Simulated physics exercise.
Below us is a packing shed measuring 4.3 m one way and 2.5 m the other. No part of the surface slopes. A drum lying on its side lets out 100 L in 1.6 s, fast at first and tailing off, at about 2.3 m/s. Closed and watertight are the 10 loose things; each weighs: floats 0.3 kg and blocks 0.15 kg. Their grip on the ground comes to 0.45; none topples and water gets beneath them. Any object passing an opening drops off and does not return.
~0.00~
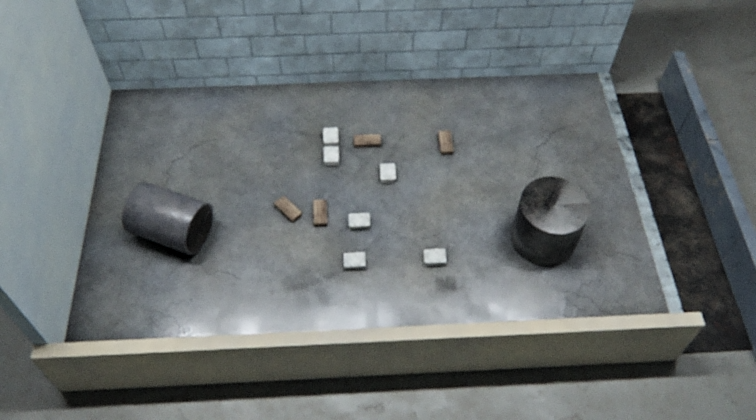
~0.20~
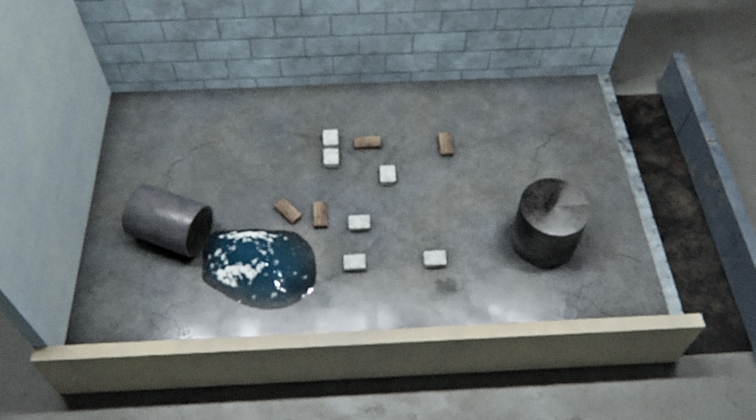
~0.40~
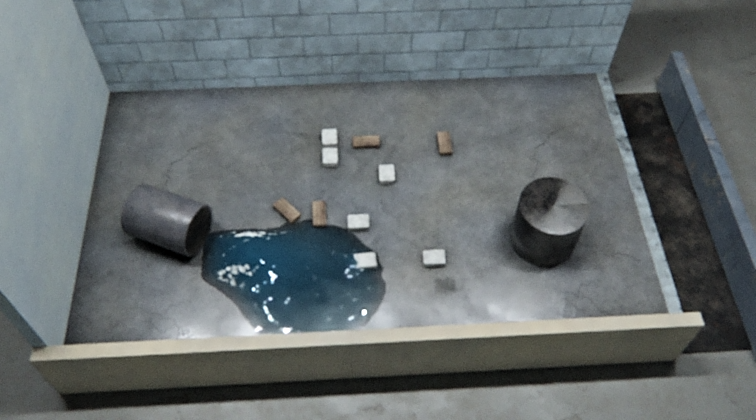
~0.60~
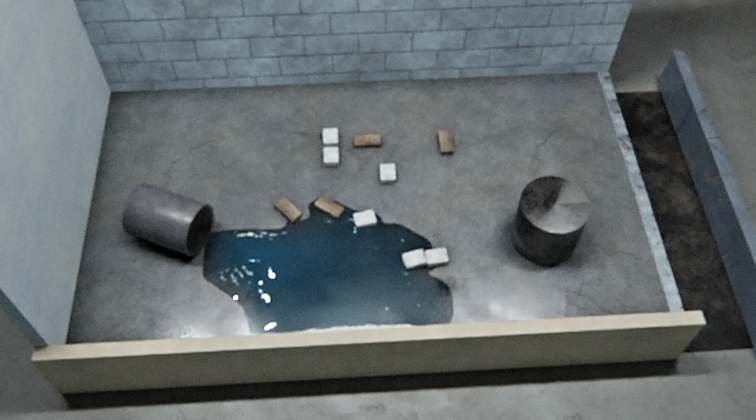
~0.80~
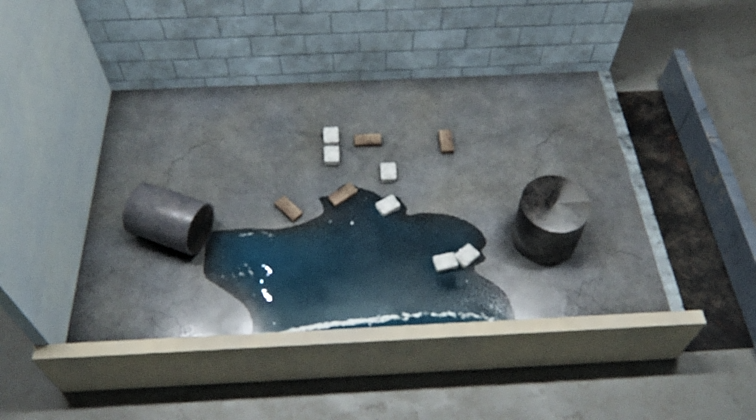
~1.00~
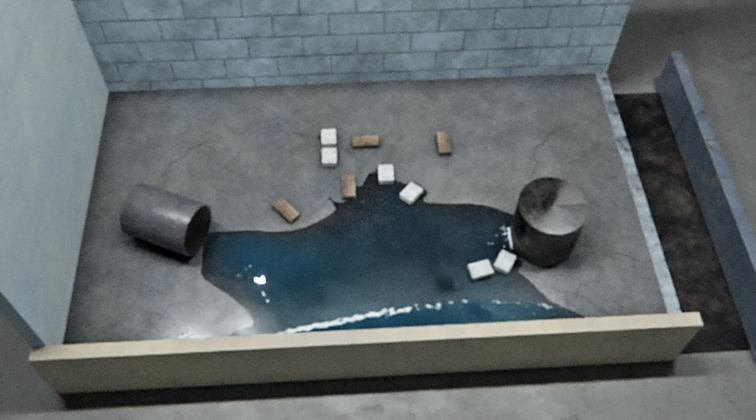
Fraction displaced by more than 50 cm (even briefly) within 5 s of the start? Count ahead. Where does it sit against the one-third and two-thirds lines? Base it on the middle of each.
Most likely fewer than one third of them.
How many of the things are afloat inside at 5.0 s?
At that instant the tally stands at 0.
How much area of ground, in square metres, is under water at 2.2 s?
That flooded area is roughly 3.0 m2.
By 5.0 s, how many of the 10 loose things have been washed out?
My tally comes to 2.
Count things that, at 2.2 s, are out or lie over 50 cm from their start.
I make it 3 by then.
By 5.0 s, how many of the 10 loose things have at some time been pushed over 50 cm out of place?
That comes to 3 in all.
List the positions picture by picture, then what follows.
A float at (355, 259), on the bottom; a float at (435, 256), on the bottom; 0.0 m2 under water; 0 of 10 have shifted, in the first frame.
A float at (355, 261), on the bottom; a float at (435, 258), on the bottom; water covers 0.4 m2; 0 of 10 have shifted, in the second frame.
A float at (365, 260), on the bottom, 8 cm from its start; a float at (434, 257) rests on the ground; water covers 1.0 m2; 1 of 10 have shifted, in the third frame.
A float at (415, 258) rests on the ground, 44 cm from its start; a float at (437, 256) rests on the ground; water covers 1.5 m2; 2 of 10 have shifted, in the fourth frame.
A float at (446, 261), afloat, 67 cm from its start; a float at (467, 254) rests on the ground, 23 cm from its start; 2.0 m2 under water; 4 of 10 have shifted, in the fifth frame.
A float at (481, 268) floats, 95 cm from its start; a float at (505, 261) rests on the ground, 53 cm from its start; 2.4 m2 under water; 4 of 10 have shifted, in the sixth frame.
After 1.4 s 3 of 10 are over 50 cm from their spots; 2 afloat.
After 2.2 s 3 of 10 are over 50 cm from their spots; 0 afloat.
After 3.5 s 3 of 10 are over 50 cm from their spots; 0 afloat.
After 5.0 s 3 of 10 are over 50 cm from their spots, and 3 have been at some point; 0 afloat.
